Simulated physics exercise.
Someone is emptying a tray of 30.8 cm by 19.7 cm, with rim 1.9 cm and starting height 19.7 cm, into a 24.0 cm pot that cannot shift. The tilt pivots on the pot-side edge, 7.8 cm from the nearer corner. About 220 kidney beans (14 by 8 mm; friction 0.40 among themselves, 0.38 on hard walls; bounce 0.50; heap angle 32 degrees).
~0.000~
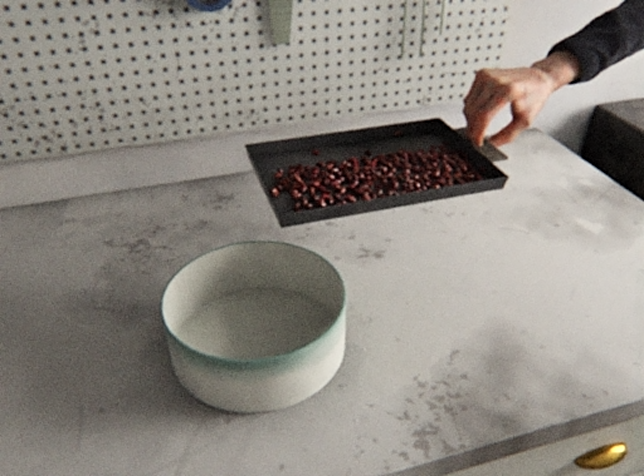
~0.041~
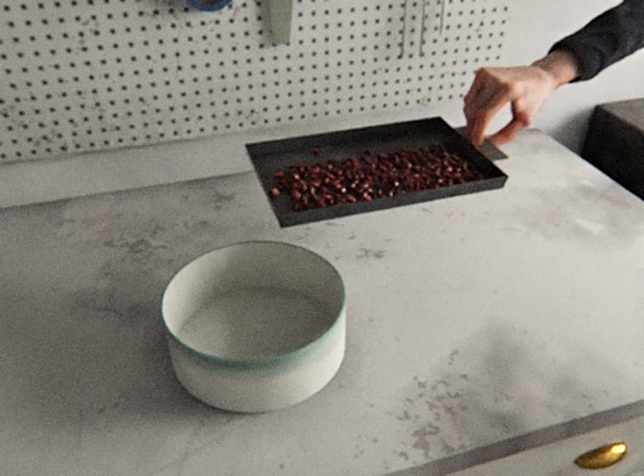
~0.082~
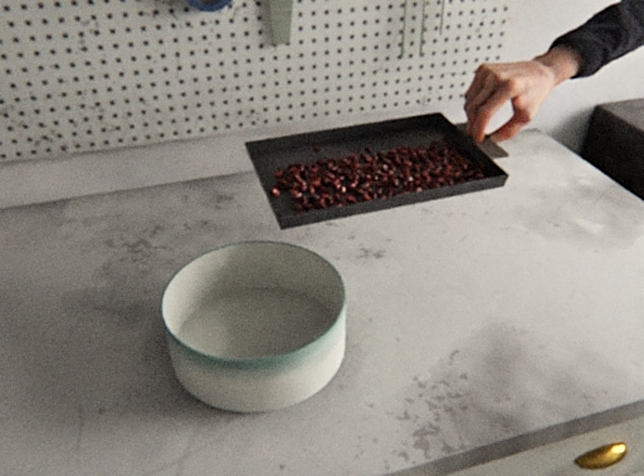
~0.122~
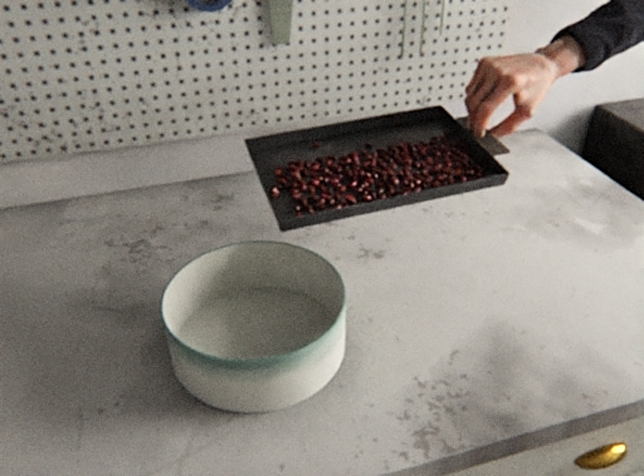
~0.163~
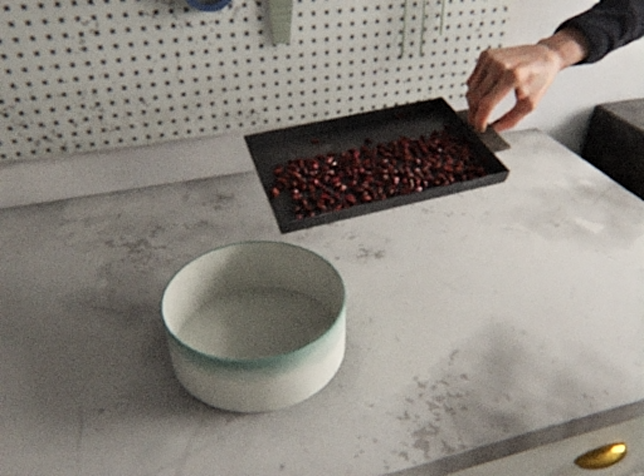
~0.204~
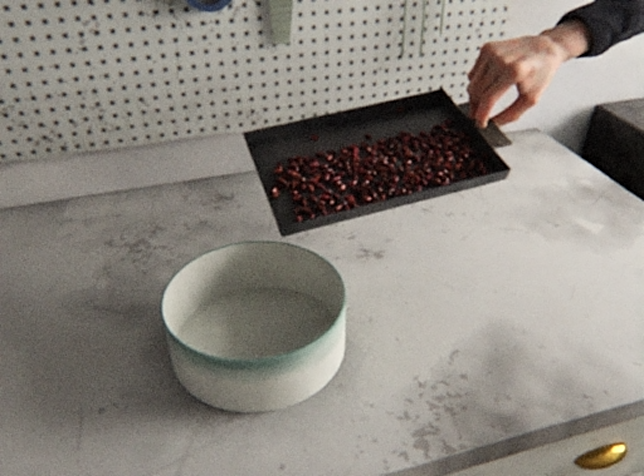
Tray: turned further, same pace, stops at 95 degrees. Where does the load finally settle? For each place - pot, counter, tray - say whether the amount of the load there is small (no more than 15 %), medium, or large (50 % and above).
Pot: Large; counter: Medium; tray: Small.
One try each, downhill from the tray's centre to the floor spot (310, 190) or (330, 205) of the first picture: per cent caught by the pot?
First try: About 90 percent; second try: About 100 percent.
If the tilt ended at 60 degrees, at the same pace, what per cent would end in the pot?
Roughly 5 percent.
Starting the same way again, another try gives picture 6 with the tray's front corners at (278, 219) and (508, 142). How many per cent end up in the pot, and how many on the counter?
Pot: 100, counter: 0.
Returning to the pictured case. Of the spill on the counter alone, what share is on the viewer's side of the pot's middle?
Roughly 90 percent of the spill.
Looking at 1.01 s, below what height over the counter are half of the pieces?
Roughly 24 centimetres, more or less.
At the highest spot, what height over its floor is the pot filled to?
1.0 cm.
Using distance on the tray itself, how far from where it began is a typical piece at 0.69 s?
Displacement on the tray: Roughly 3 cm.
After 0.69 s, tilt 52 degrees; the tray holds 100 %, the pot 0 %.
Then, at 1.01 s, tilt 78 degrees; the tray holds 100 %, the pot 0 %.
After 1.43 s, tilt 95 degrees; the tray holds 10 %, the pot 50 %.
By 2.9 s all is still; pot 55 %, counter 40 %, tray 0 %.
